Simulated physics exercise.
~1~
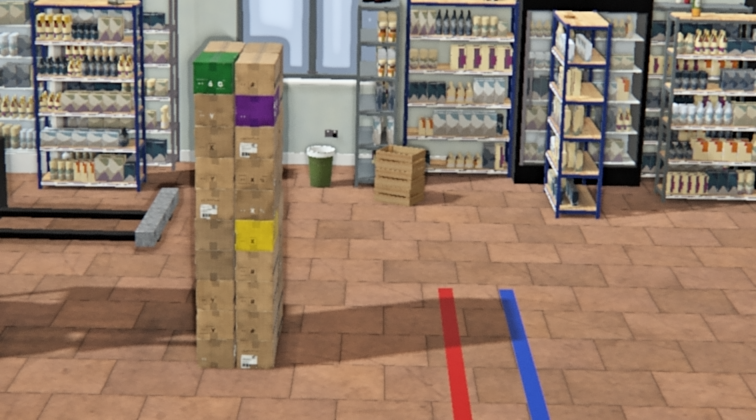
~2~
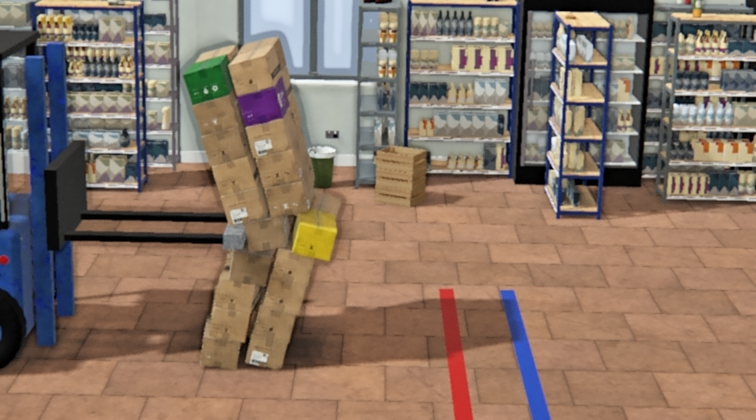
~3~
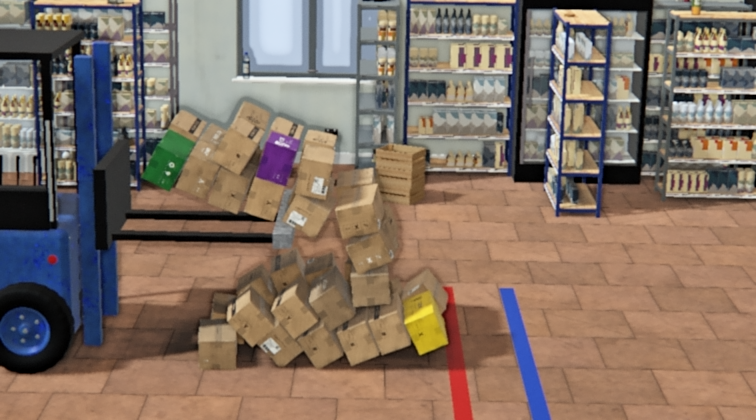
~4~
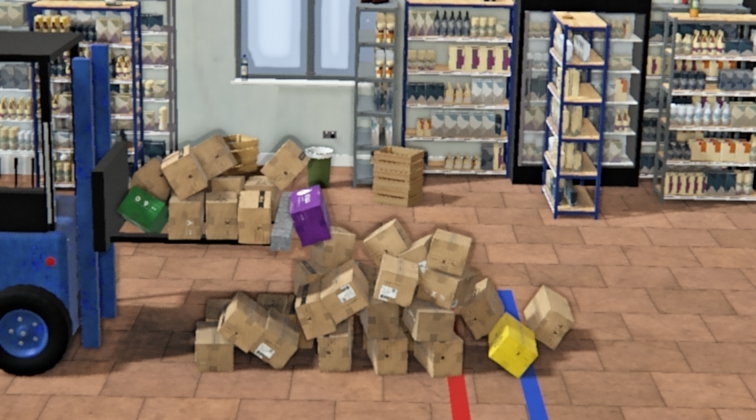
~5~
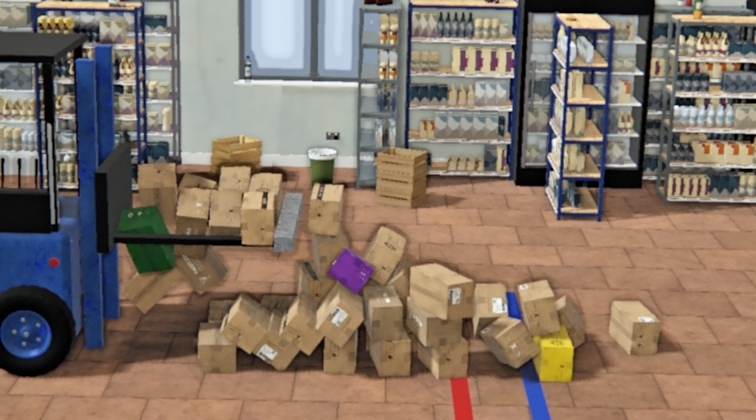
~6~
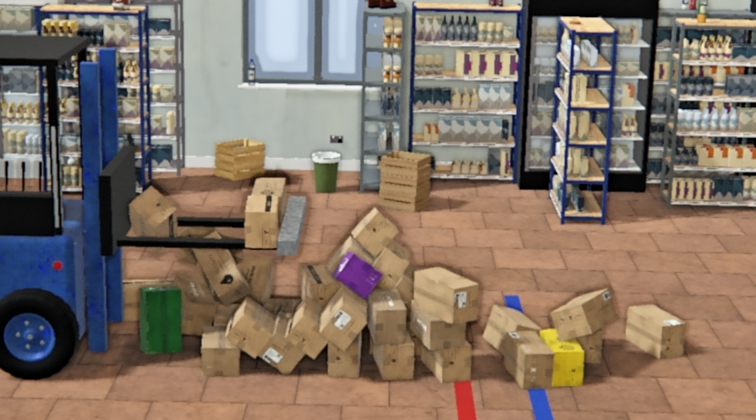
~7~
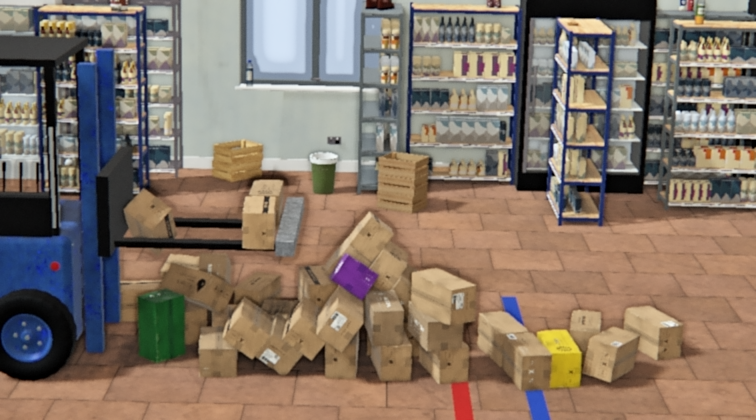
At the start, a tall, narrow stack of cardboard cartons, with single green, purple and yellow ones among them, stands on a tiled shop floor left of a red line and a blue line. A blue lift truck drives in from the left and pushes a grey beam into the stack, which buckles as the yellow carton juts out to the right. The column collapses, some cartons dropping over the forks and others spilling rightward. The truck stops while the yellow carton tumbles past both lines and the purple one rolls onto the heap. The green carton slips to the floor beside the truck. Finally the pile lies still, with a few cartons beyond the red line and a couple left on the forks.
